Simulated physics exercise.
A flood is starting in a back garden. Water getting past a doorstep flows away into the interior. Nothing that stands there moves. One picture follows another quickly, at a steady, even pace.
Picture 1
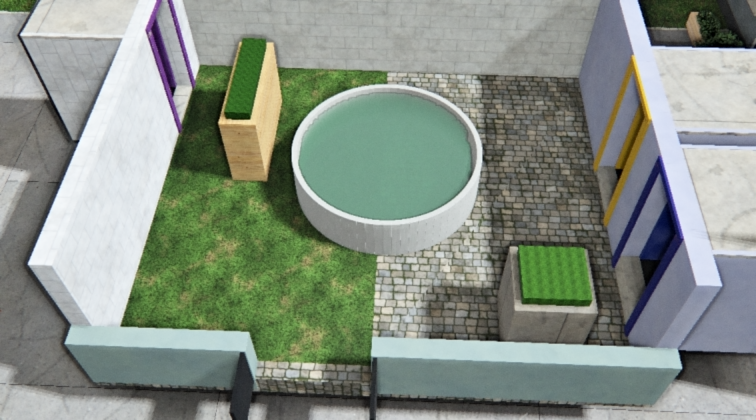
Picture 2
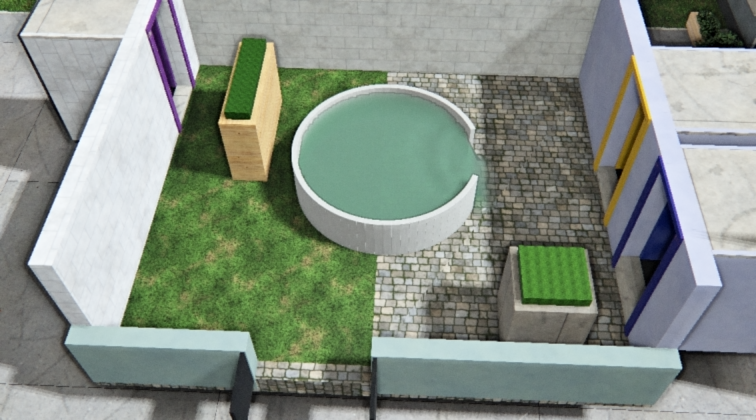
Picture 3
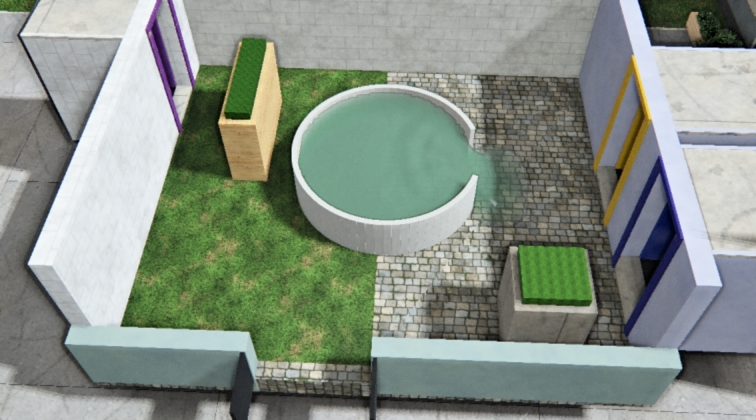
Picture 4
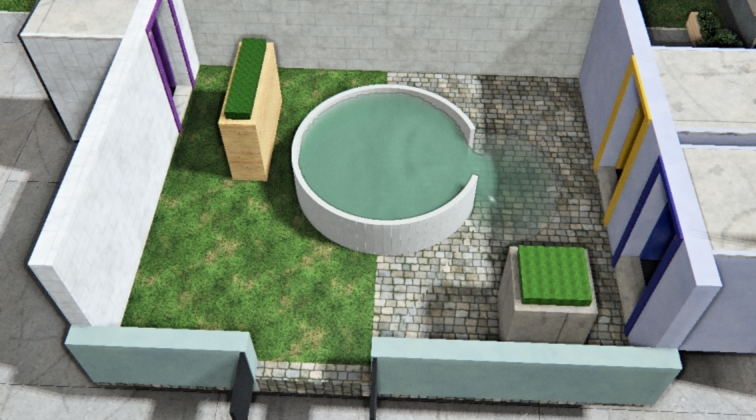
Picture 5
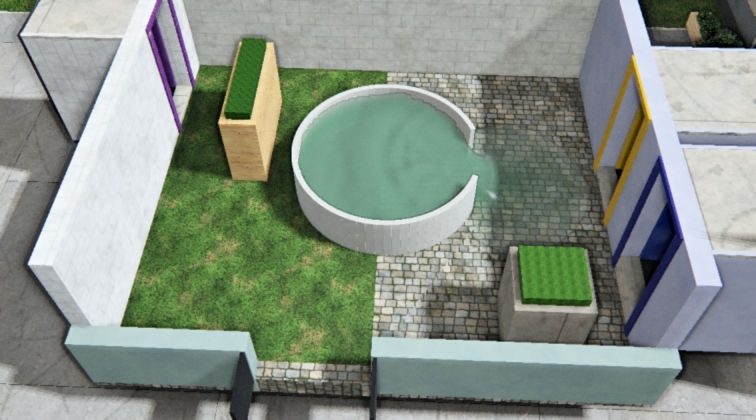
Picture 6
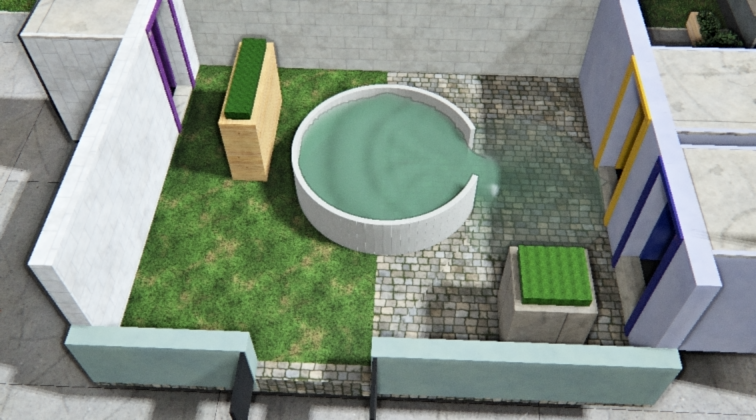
Water spreading rightward across cobblestones from a gap in a round white tank, rippling inside, in a walled garden with grass.
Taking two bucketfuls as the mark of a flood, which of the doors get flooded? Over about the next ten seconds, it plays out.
The yellow door gets flooded, the blue door stays below the mark, the purple door stays below the mark.
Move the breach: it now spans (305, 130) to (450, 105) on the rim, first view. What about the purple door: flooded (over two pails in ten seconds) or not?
Result - purple overshoots.
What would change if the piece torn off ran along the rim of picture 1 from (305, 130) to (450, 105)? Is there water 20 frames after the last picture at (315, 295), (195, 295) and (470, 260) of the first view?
In the order given: Untouched, untouched and untouched.
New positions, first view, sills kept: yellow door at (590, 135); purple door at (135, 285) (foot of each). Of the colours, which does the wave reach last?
Answer: The door marked purple.
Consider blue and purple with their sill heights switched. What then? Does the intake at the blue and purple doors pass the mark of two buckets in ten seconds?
Result - blue: Too much, purple: Not enough.
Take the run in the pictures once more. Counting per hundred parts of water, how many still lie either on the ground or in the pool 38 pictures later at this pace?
Estimate: 88 per cent.
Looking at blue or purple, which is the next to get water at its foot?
It's the blue-painted one.
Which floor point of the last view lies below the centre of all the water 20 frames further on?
Close to (456, 186).
A moment on, water covers 25 % of the floor; the yellow door over two buckets in, the blue door wet at the sill, nothing in, the purple door not reached.
Next, water covers 25 % of the floor; the yellow door far over two buckets in, the blue door wet at the sill, nothing in, the purple door not reached.
Then, water covers 45 % of the floor; the yellow door far over two buckets in, the blue door wet at the sill, nothing in, the purple door not reached.
Later, water covers 70 % of the floor; the yellow door far over two buckets in, the blue door wet at the sill, nothing in, the purple door not reached.
In the end, water covers 95 % of the floor; the yellow door far over two buckets in, the blue door wet at the sill, nothing in, the purple door wet at the sill, nothing in.
